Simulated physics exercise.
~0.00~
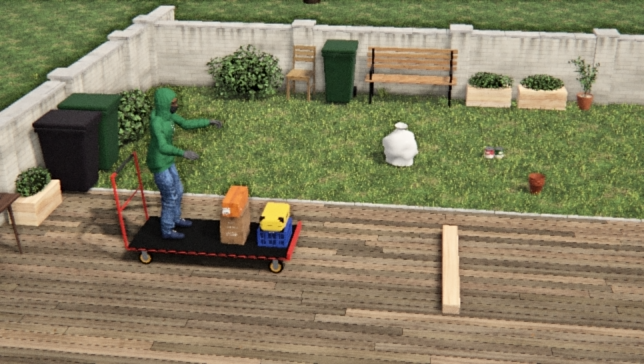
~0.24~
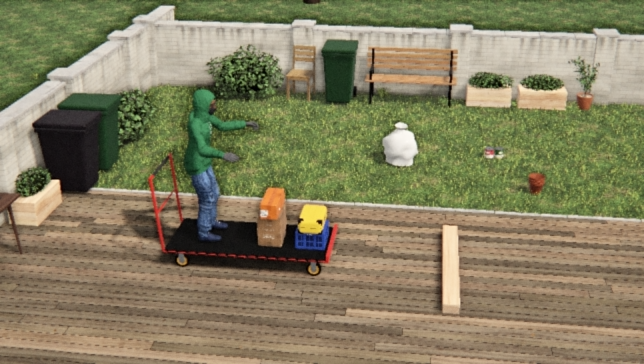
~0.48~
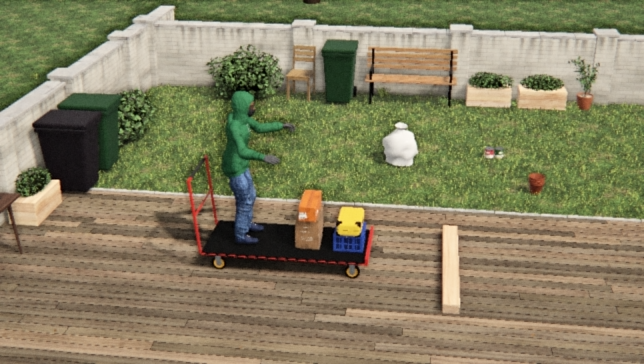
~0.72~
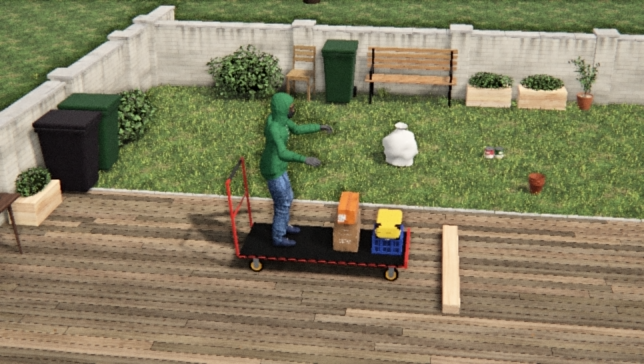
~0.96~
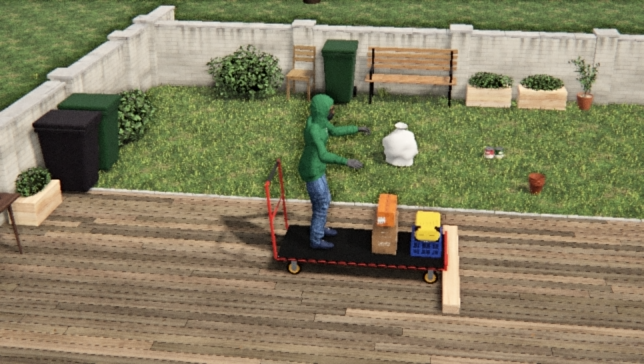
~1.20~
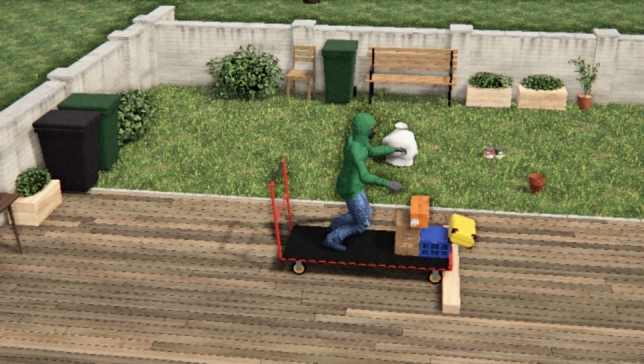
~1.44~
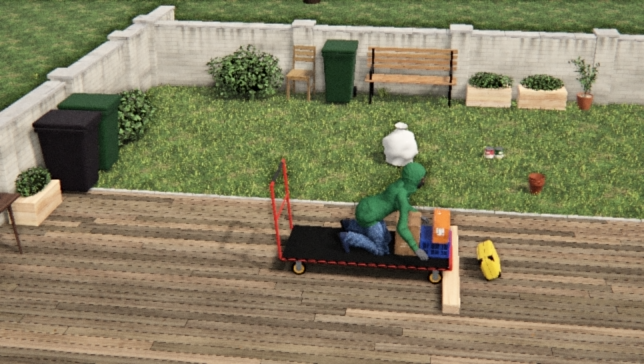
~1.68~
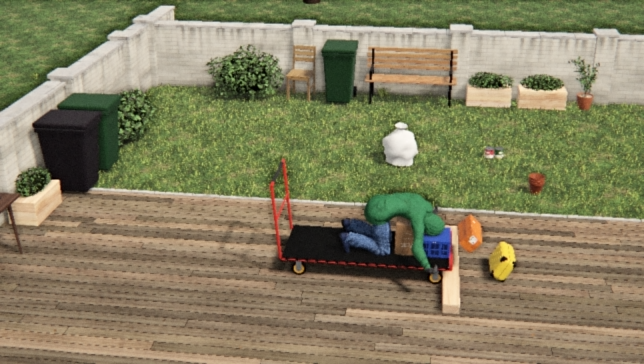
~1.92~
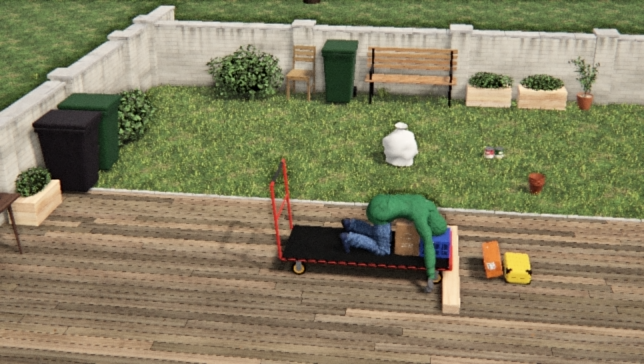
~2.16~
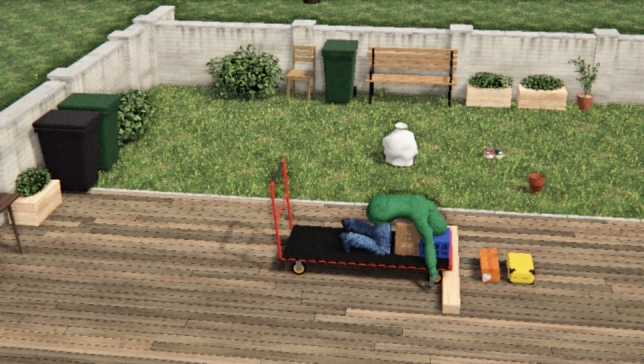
Green-hooded figure riding a flatbed trolley right into a wooden beam, slumping over the crate as orange parcel and yellow suitcase tumble off.
